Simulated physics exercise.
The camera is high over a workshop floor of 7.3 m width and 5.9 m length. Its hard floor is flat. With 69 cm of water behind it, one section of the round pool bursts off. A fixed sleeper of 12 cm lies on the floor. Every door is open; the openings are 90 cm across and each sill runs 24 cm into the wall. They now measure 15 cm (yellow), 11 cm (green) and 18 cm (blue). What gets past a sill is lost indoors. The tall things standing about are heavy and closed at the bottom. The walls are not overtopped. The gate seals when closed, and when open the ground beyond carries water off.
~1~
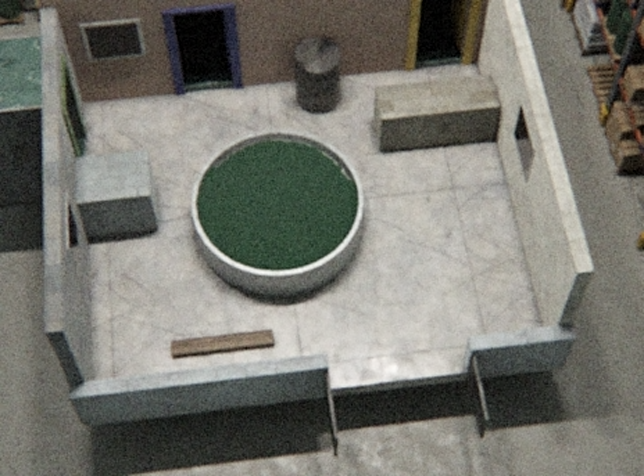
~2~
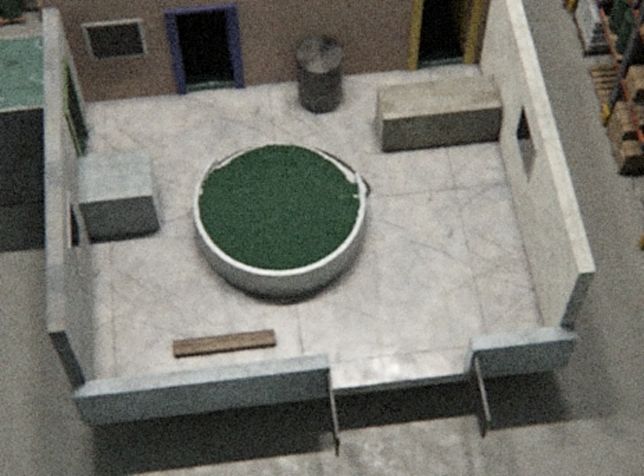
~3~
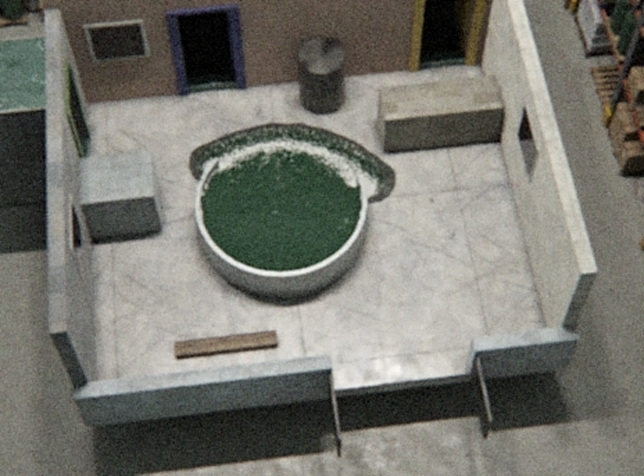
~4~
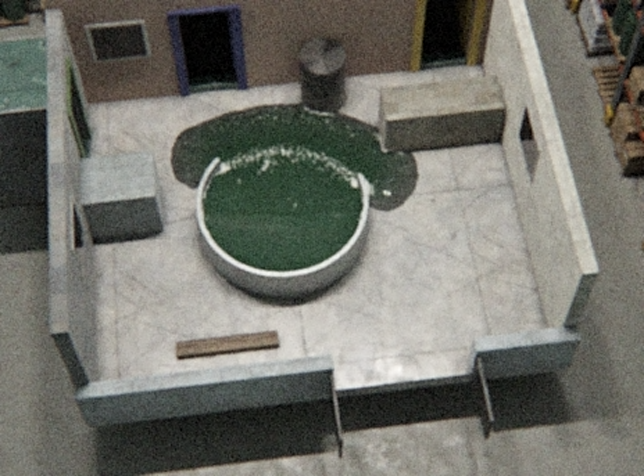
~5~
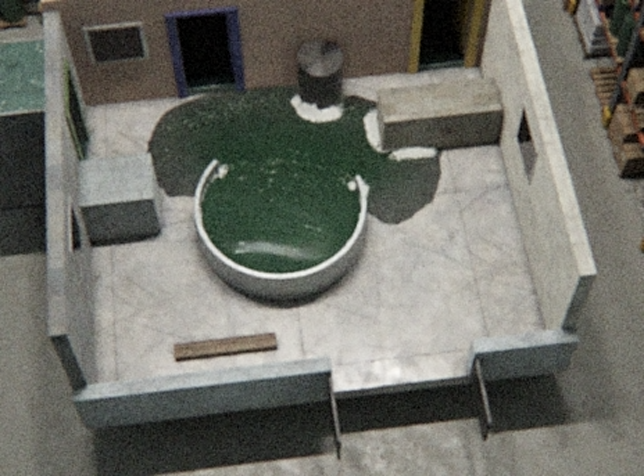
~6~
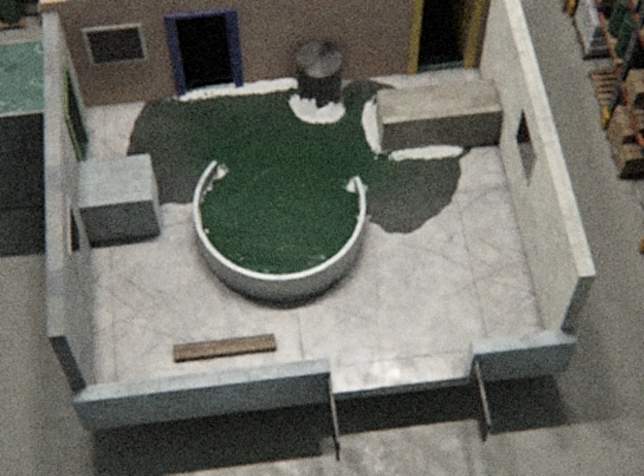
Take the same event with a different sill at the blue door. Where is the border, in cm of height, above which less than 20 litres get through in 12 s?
It would have to be roughly 31 cm high.
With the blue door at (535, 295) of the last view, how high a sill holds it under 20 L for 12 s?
Roughly 7.5 cm.
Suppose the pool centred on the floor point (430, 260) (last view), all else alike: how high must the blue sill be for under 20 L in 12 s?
About 16 cm.
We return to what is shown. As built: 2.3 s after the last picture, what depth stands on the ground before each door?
Depths in cm: Yellow 23, green 25, blue 26.
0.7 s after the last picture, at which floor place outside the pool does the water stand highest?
At about (274, 93).
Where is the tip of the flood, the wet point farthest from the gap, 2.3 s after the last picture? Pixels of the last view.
Near (546, 353).
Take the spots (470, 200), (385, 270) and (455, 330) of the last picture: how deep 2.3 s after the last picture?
In that order: 6, 0 and 0 cm.
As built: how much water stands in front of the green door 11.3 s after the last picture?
Roughly 12.5 cm deep.
Then, 0.7 s after the last picture water covers 35 % of the floor, deepest (52 cm) near (274, 93); 34 cm at the blue door, 37 litres in over its 18 cm sill.
Then, 2.3 s after the last picture water covers 50 % of the floor, deepest (52 cm) near (89, 188); 26 cm at the blue door, 145 litres in over its 18 cm sill.
Then, 11.3 s after the last picture water covers 95 % of the floor, deepest (14 cm) near (120, 193); 13 cm at the blue door, 161 litres in over its 18 cm sill.
At the blue door as built, the water peaked near 35 cm, 1.1 s after the last picture.
With a sill of 27.5 cm, 41 litres would have come in within the 12 s; with 37 cm, 3 litres. So under 20 litres takes about 31 cm.
